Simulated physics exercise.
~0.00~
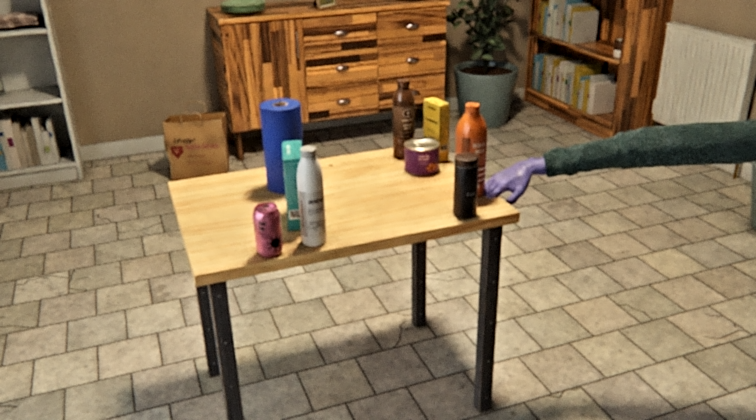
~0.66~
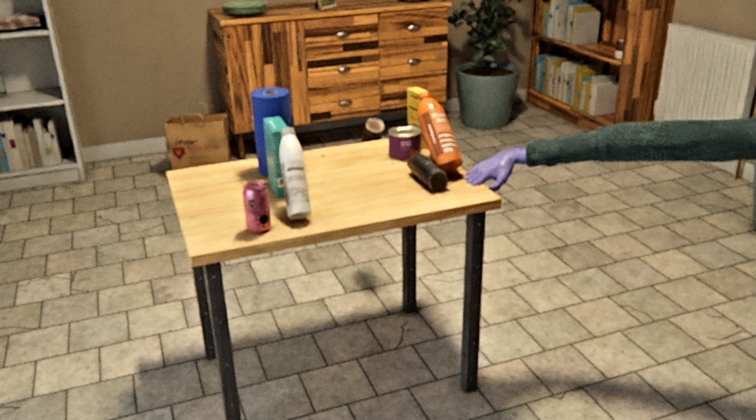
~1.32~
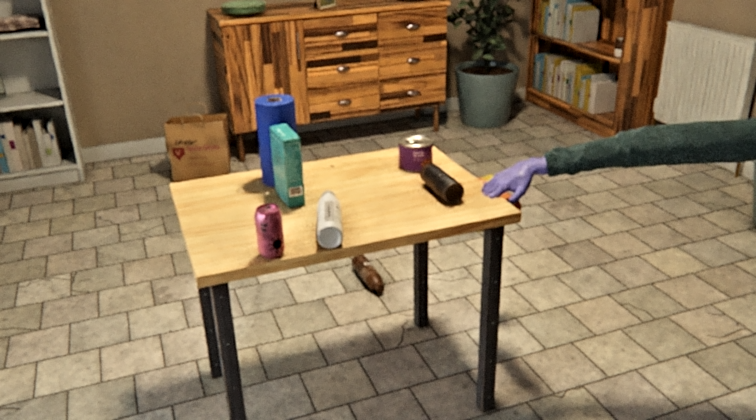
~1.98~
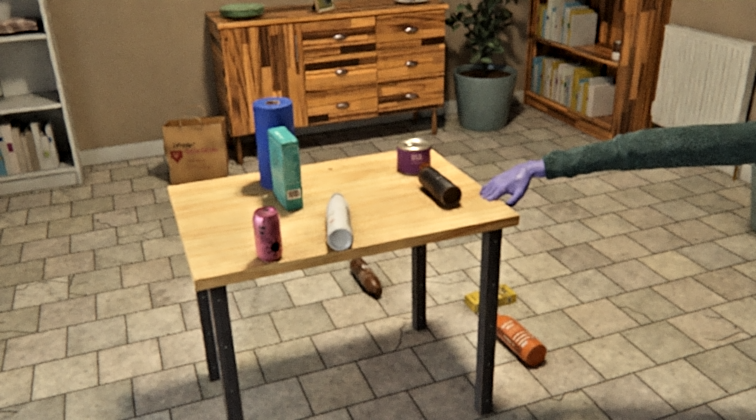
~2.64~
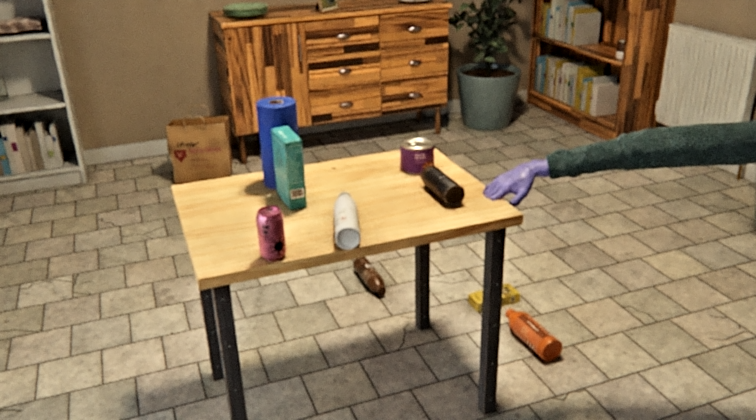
Jolted wooden table sending brown, orange and yellow containers to the floor, with white bottle and black jar toppling on top.
